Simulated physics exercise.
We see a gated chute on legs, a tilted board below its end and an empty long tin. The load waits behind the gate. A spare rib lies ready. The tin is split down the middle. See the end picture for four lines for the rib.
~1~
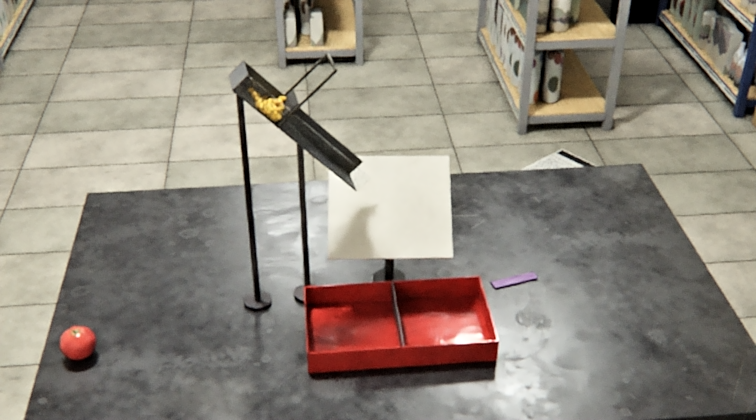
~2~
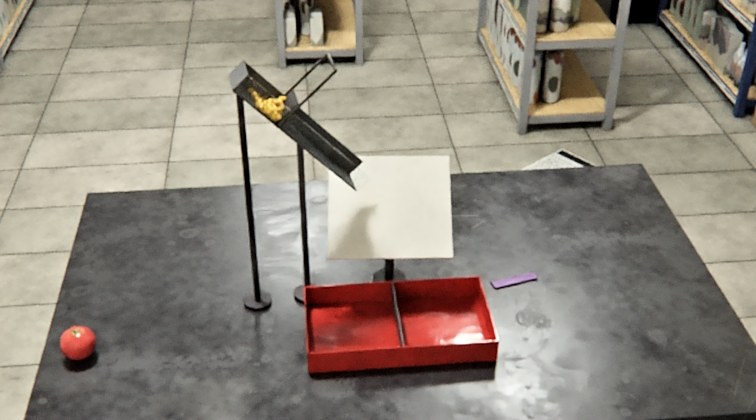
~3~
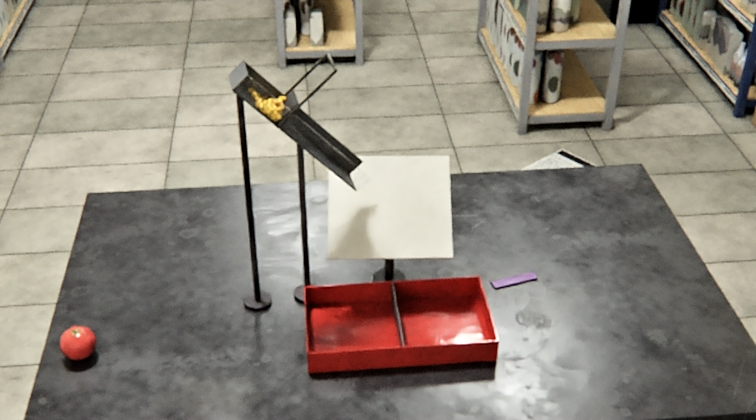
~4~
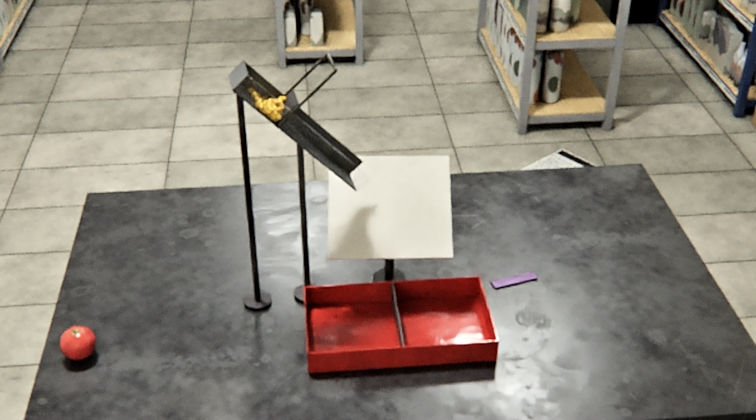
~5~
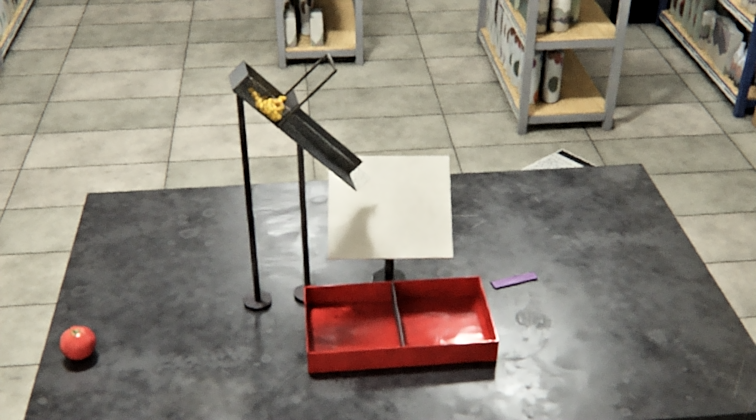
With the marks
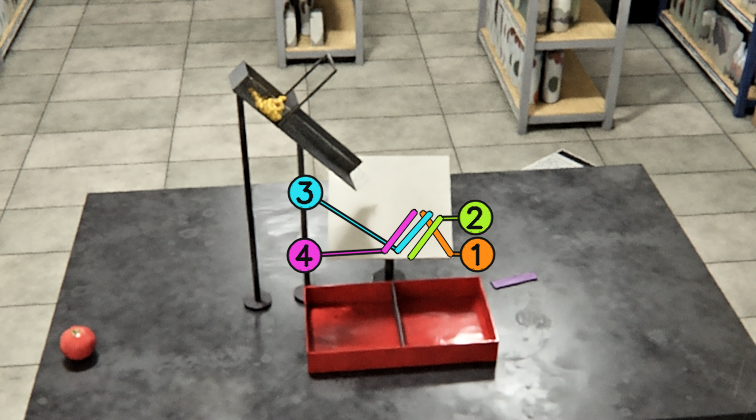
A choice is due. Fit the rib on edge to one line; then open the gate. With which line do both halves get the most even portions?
2.
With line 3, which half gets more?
More lands on the left.
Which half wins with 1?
The right half.
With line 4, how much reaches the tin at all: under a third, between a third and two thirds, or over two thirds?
Over two thirds.
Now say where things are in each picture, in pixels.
The first frame shows load behind the gate at (271, 104), puffed corn balls; lip of the chute at (353, 183), sloping steeply.
The second frame shows middle of the board at (390, 206), tilted fairly steeply; middle of its low edge at (390, 258); of its high edge at (389, 156).
The third frame shows front corners of the tin at (308, 353) and (498, 340); front end of its middle wall at (404, 347); gate still shut at (293, 100).
The fourth frame shows middle of the load at (271, 104); lip at (353, 183).
The fifth frame shows middle of the load at (271, 104); lip at (353, 183).
On the marked copy, line 1 from (423, 213) to (450, 254); line 2 from (440, 218) to (411, 256); line 3 from (429, 214) to (397, 250); line 4 from (414, 212) to (384, 250).
If 1 is chosen, of what is caught, a small part in the left half, most in the right.
If 2 is chosen, of what is caught, about two thirds in the left half, about a third in the right.
If 3 is chosen, of what is caught, nearly all in the left half, a small part in the right.
If 4 is chosen, of what is caught, nearly all in the left half, a small part in the right.
